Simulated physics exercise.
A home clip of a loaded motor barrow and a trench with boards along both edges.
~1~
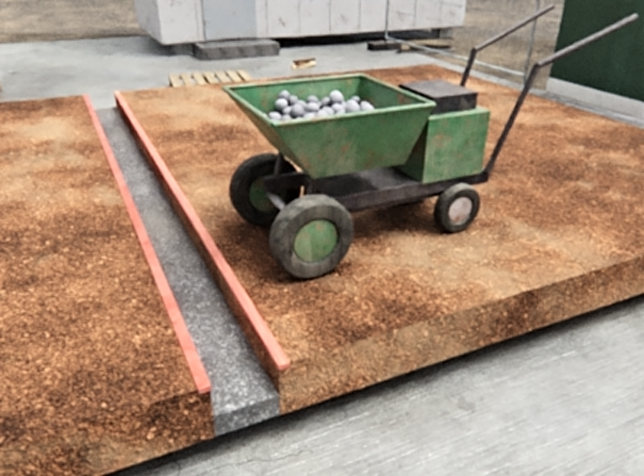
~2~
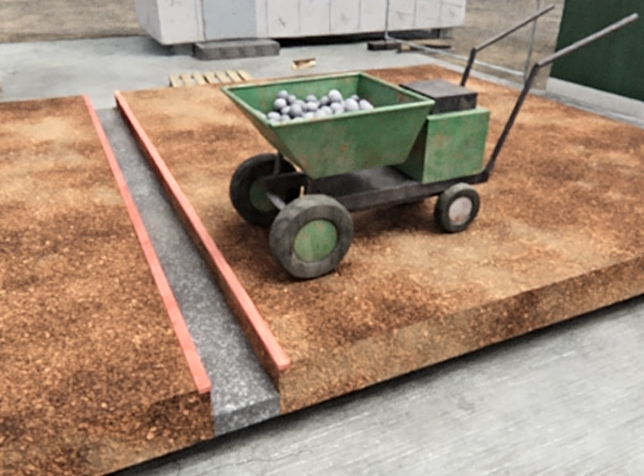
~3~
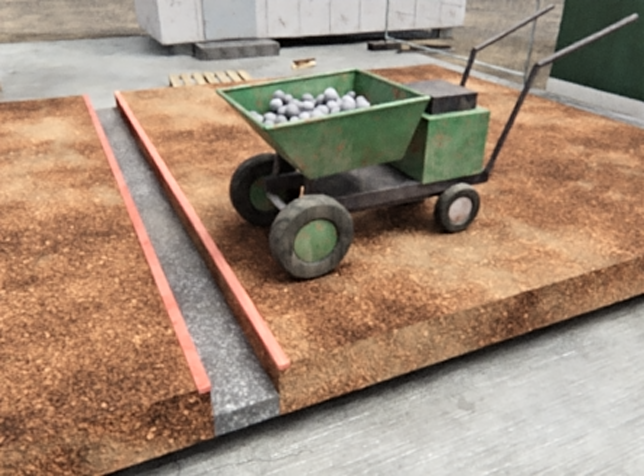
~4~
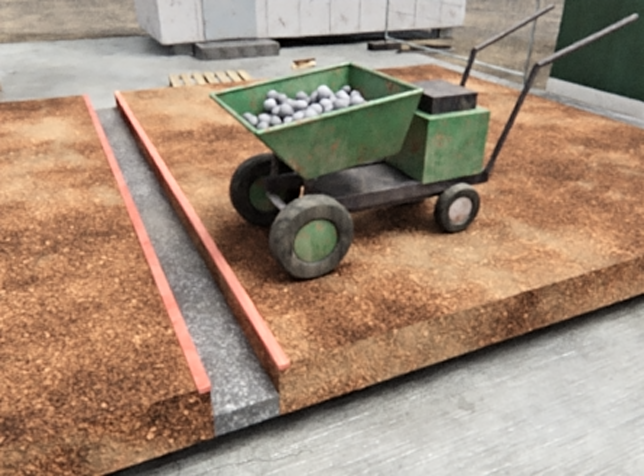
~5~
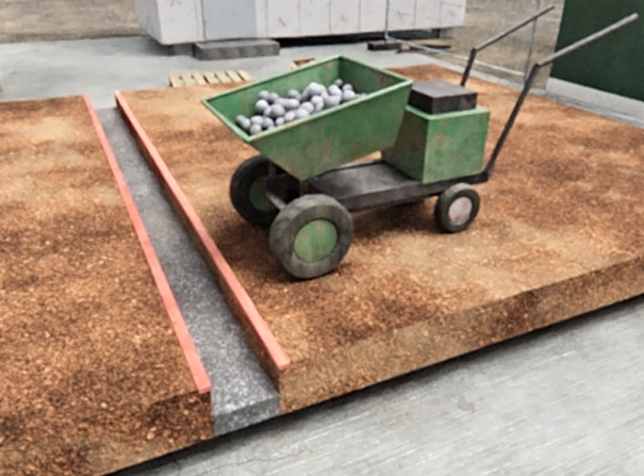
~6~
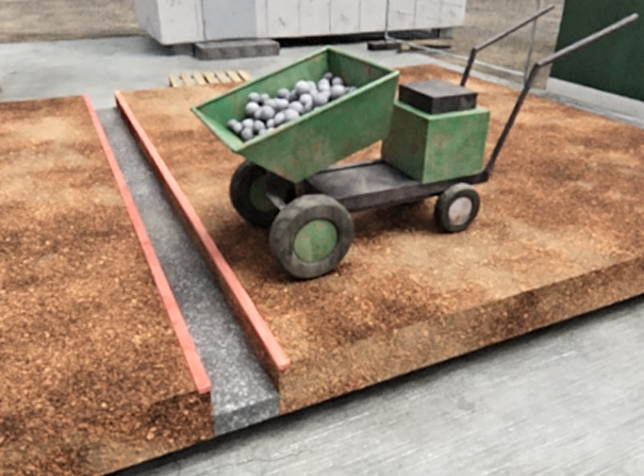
We see a green motor barrow loaded with round grey cobbles standing beside a narrow trench edged with reddish boards; its skip gradually tilts forward to the left, while the wheels stay still and the cobbles remain inside.
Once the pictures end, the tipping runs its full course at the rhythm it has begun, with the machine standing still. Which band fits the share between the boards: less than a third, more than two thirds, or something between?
It catches less than a third.
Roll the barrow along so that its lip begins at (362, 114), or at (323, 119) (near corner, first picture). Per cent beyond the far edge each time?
Roughly 0 per cent, and 10 per cent.
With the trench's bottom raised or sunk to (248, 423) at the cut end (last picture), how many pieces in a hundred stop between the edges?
Near 20 %.
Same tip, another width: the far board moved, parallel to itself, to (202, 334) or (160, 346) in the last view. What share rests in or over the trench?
Roughly 0 per cent, and 60 per cent.
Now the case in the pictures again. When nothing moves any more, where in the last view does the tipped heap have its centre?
Around (120, 277).
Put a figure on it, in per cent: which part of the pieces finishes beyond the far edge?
Close to 75 per cent.
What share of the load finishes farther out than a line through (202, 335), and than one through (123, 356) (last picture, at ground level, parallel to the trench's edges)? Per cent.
In turn 80 and 30 in a hundred.
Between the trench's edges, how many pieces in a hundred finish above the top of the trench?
It comes to 5 per cent or so.
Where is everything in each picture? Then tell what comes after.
The first picture shows lip of the skip at (273, 125), level; top of the load at (336, 110), round cobbles; first edge of the trench at (257, 320); far edge at (185, 339), the trench under half as wide as the skip, and about half as deep as wide.
The second picture shows lip of the skip at (271, 126), level; top of the load at (335, 110).
The third picture shows lip of the skip at (265, 129), tipped barely; top of the load at (331, 108).
The fourth picture shows lip of the skip at (257, 134), tipped a little; top of the load at (332, 103).
The fifth picture shows lip of the skip at (246, 141), tipped a little; top of the load at (336, 101).
The sixth picture shows lip of the skip at (234, 151), tipped clearly; top of the load at (334, 106); first edge of the trench at (257, 320); far edge at (185, 339).
Soon after the last picture, skip tipped steeply; all in the skip.
A little later, skip tipped right over; about two thirds in the skip; a stray few in or heaped over the trench; about a third beyond it; a stray few falling.
Later still, skip tipped right over; a small part in the skip; a small part in or heaped over the trench; most beyond it.
At rest, skip tipped right over; a small part in the skip; about a quarter in or heaped over the trench; most beyond it.
